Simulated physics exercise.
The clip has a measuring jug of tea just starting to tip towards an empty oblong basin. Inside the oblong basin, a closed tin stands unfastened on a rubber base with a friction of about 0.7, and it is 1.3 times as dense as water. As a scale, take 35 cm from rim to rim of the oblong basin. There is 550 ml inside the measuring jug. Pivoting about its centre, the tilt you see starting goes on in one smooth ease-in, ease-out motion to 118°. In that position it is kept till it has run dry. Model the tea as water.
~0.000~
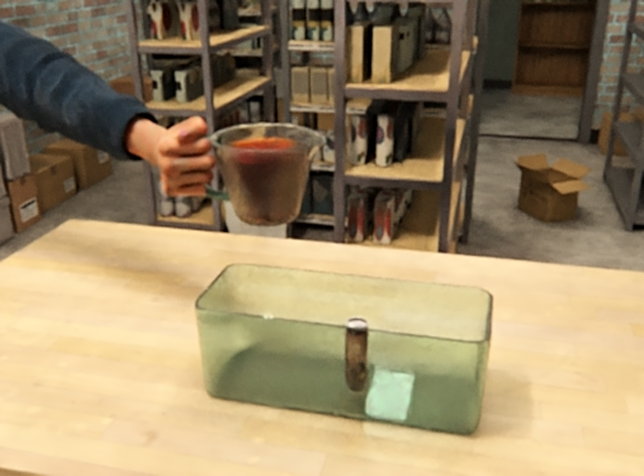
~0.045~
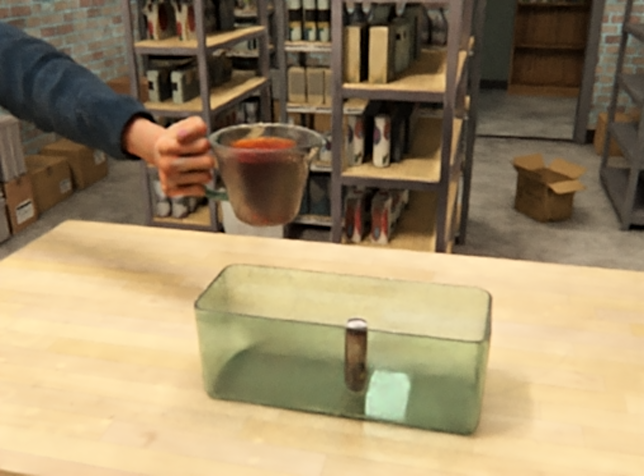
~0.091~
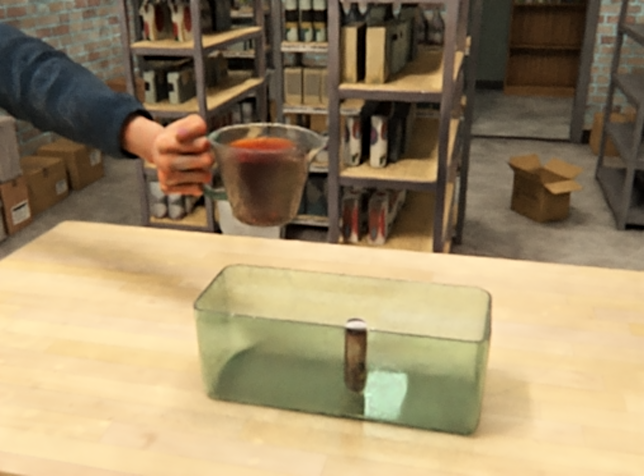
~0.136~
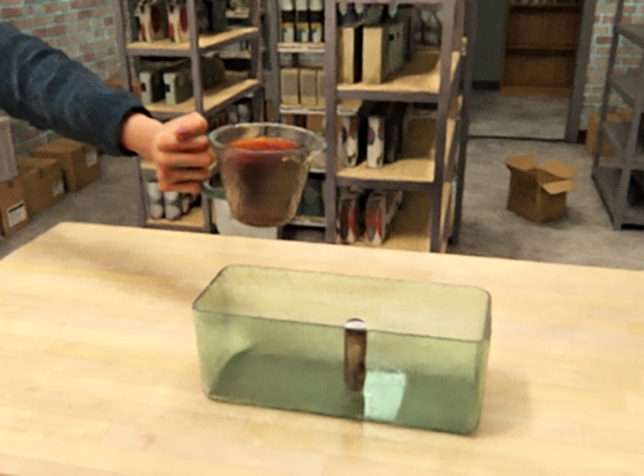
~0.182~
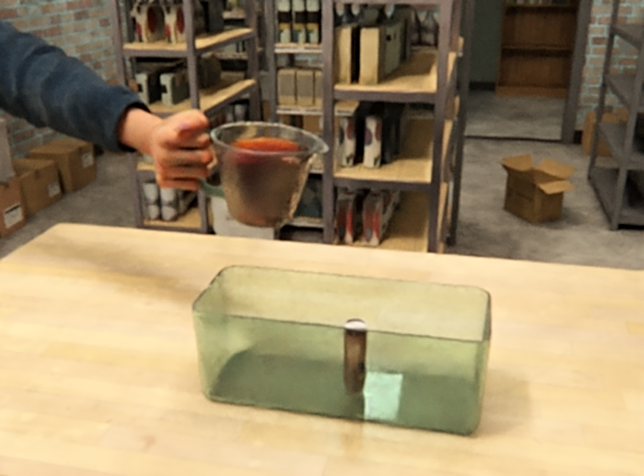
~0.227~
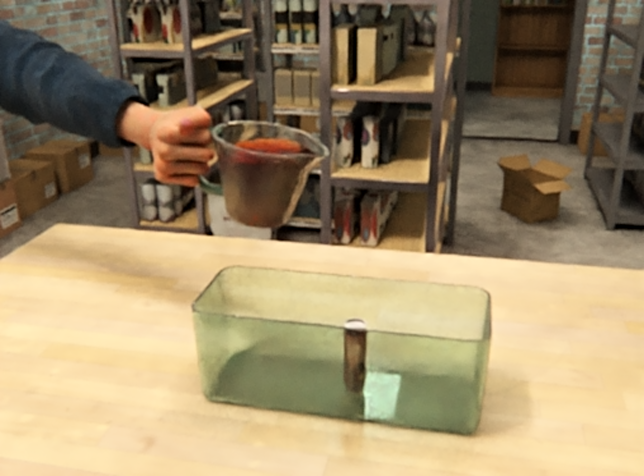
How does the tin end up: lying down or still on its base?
It is left on its base.
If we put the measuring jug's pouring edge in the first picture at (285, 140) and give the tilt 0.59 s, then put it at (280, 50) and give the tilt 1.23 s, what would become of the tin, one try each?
In the first try it comes down; in the second it comes down.
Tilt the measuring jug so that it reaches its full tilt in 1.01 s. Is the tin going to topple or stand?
Outcome - the tin remains standing.
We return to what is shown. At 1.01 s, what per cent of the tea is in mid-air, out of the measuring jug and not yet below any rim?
Close to 8 in every hundred parts.
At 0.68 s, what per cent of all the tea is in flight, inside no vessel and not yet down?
Some 26 per cent.
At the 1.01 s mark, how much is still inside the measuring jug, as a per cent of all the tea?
3 per cent or thereabouts.
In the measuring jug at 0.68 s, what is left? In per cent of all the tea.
I'd estimate some 60 % remains.
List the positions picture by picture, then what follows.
In the first frame, tilt 0°; pouring edge (326, 142); surface from (222, 146) to (313, 151); the oblong basin's rim runs from (212, 285) to (491, 316); the tin's top is at (357, 325).
In the second frame, tilt 0°; pouring edge (326, 143); surface from (223, 146) to (312, 152).
In the third frame, tilt 2°; pouring edge (326, 144); surface from (222, 145) to (312, 152).
In the fourth frame, tilt 4°; pouring edge (326, 146); surface from (222, 146) to (313, 154).
In the fifth frame, tilt 6°; pouring edge (328, 150); surface from (223, 146) to (314, 155).
In the sixth frame, tilt 10°; pouring edge (329, 153); surface from (225, 146) to (318, 155).
By 0.68 s the tilt is 68° and 60 per cent is still to pour; the tin stands where it began.
By 1.01 s the tilt is 109° and 3 per cent is still to pour; the tin stands where it began.
By 1.35 s the tilt is 118° and 0 per cent is still to pour; the tin stands where it began.
By 1.73 s the tilt is 118° and 0 per cent is still to pour; the tin stands where it began.
At rest the tin stands where it began.
